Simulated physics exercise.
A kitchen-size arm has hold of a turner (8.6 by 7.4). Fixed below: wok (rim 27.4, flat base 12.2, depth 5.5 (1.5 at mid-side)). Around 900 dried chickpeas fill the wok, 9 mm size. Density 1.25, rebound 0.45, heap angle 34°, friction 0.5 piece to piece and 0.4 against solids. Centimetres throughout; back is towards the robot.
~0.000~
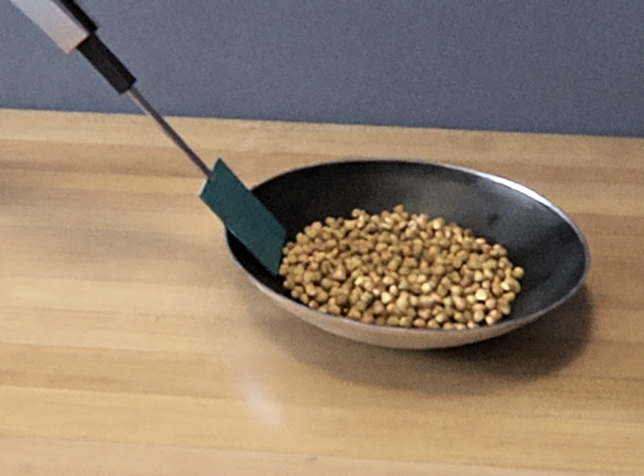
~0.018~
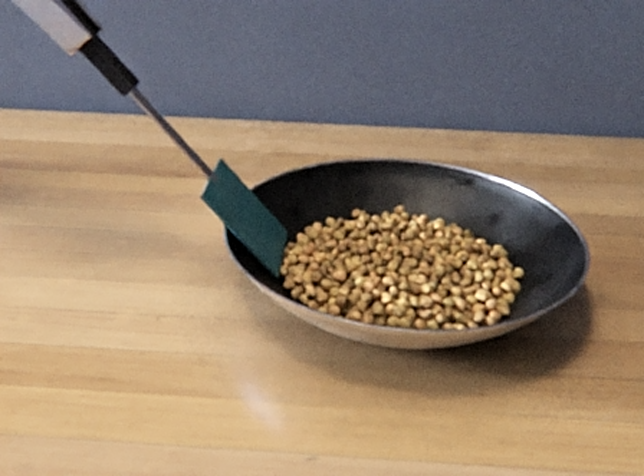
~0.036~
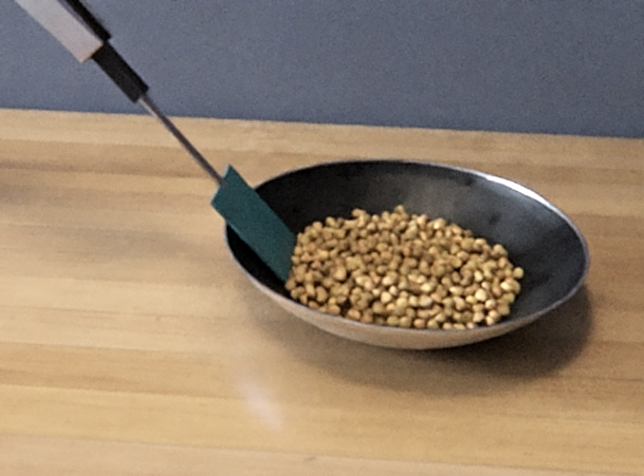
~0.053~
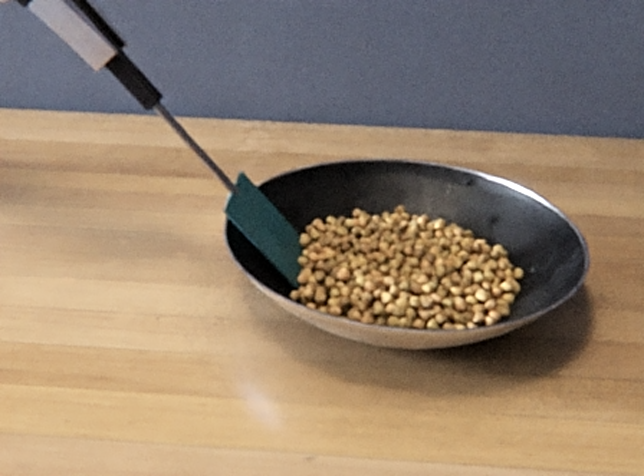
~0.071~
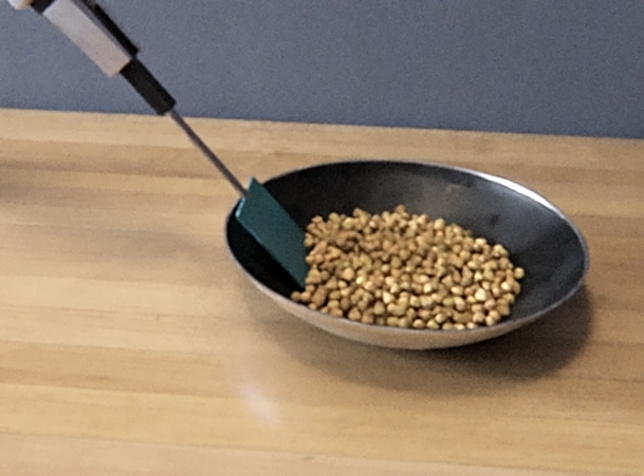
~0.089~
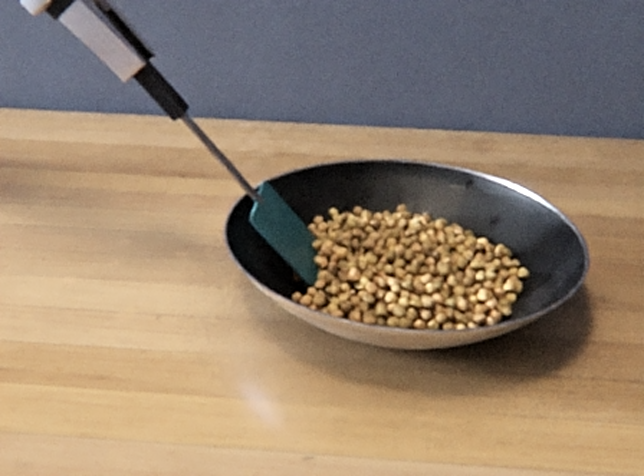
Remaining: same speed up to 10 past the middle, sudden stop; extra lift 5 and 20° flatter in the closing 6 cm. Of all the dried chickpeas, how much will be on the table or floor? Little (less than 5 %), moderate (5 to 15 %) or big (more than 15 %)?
A moderate share, 5 to 15 %, ends on the table or floor.
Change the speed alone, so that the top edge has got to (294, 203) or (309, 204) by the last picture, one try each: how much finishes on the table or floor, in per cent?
About 20 and 25 per cent.
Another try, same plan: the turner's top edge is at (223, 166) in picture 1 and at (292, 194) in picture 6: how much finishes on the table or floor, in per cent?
Some 15 per cent.
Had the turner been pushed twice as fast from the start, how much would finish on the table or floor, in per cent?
In that case some 25 per cent.
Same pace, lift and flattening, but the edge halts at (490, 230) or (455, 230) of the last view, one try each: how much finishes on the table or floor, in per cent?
About 0 and 0 per cent.
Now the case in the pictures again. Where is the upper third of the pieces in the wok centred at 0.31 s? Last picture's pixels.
Near (501, 246).
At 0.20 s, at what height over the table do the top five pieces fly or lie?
Roughly 4 cm.
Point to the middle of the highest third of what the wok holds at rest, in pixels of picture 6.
Around (499, 261).
After 0.20 s, sloping 50°, highest piece 4 above the table; 900 in the wok.
After 0.31 s, sloping 43°, highest piece 6 above the table; 900 in the wok.
After 0.57 s, sloping 30°, highest piece 5 above the table; 815 in the wok, 75 on the table or floor, 10 on the blade or in flight.
After 1.62 s, sloping 30°, highest piece 5 above the table; 815 in the wok, 85 on the table or floor.
In the end, 815 in the wok, 85 on the table or floor. That is 9 % on the table or floor.
